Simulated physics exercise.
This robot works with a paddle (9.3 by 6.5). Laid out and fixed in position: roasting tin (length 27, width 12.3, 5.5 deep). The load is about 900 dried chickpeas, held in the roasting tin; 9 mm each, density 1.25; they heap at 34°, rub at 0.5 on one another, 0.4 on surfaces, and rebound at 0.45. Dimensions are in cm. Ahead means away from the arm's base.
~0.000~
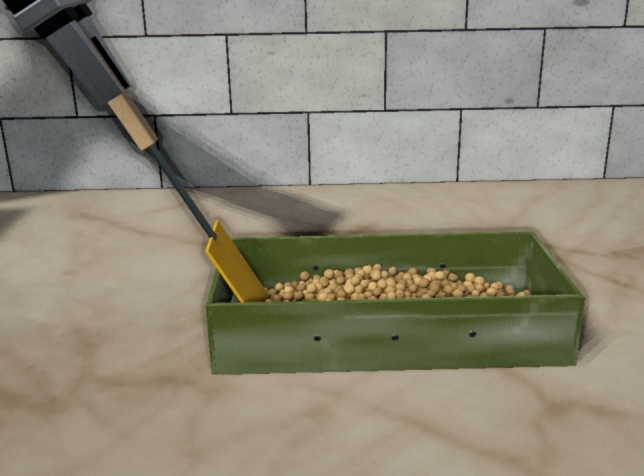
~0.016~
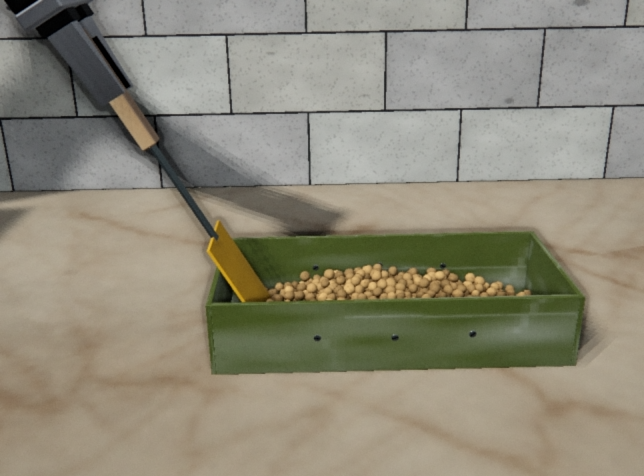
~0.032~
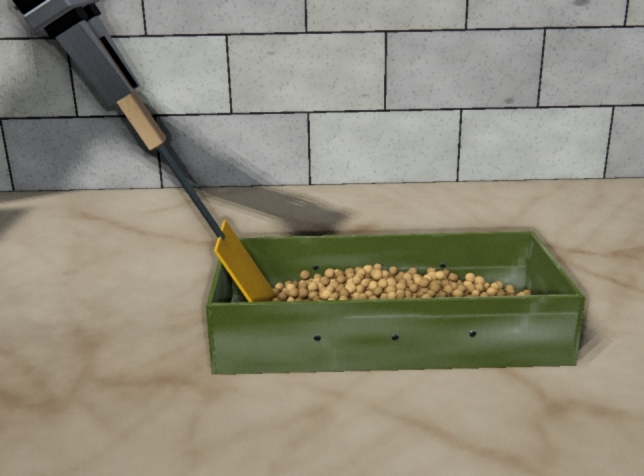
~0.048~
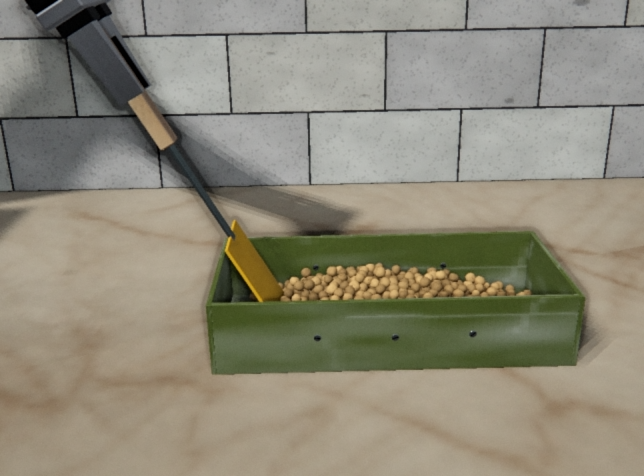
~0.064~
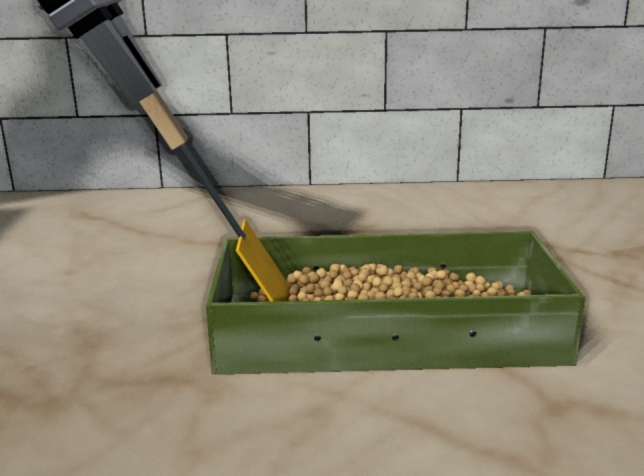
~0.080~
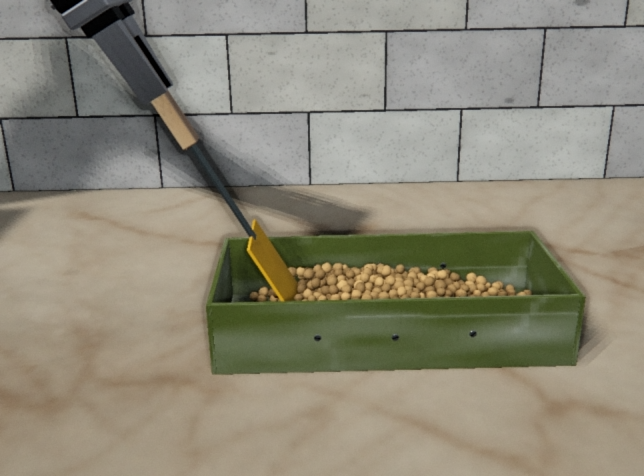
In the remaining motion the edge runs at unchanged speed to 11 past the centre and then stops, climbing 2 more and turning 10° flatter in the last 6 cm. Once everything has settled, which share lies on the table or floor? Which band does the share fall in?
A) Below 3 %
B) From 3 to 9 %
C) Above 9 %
B.
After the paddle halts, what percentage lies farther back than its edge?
I'd guess around 65 in a hundred.
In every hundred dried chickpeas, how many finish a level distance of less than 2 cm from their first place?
The share is roughly 30 per cent.
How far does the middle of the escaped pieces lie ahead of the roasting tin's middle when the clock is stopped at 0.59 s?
Some 18 cm.
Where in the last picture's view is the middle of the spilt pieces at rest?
Around pixel (629, 318).
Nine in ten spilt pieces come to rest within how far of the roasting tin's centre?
Some 30 cm from the centre.
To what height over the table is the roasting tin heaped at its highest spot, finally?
Some 7.0 cm above the table.
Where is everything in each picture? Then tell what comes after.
The first picture shows paddle top edge at (212, 235), sloping 61°; upper third of the load around (379, 300), from x 240 to 555, top at y 270; 900 in the roasting tin.
The second picture shows paddle top edge at (213, 235), sloping 61°; upper third of the load around (379, 300), from x 240 to 555, top at y 270.
The third picture shows paddle top edge at (220, 235), sloping 61°; upper third of the load around (378, 300), from x 240 to 555, top at y 270.
The fourth picture shows paddle top edge at (230, 234), sloping 61°; upper third of the load around (375, 298), from x 240 to 555, top at y 270.
The fifth picture shows paddle top edge at (241, 234), sloping 61°; upper third of the load around (374, 297), from x 240 to 555, top at y 270.
The sixth picture shows paddle top edge at (251, 234), sloping 61°; upper third of the load around (375, 296), from x 240 to 555, top at y 270; 900 in the roasting tin.
After 0.21 s, sloping 61°, highest piece 7 above the table; 900 in the roasting tin.
After 0.33 s, sloping 58°, highest piece 8 above the table; 900 in the roasting tin.
After 0.59 s, sloping 51°, highest piece 7 above the table; 847 in the roasting tin, 46 on the table or floor, 7 on the blade or in flight.
After 1.64 s, sloping 51°, highest piece 7 above the table; 847 in the roasting tin, 53 on the table or floor.
At rest, 847 in the roasting tin, 53 on the table or floor. That is 6 % on the table or floor.
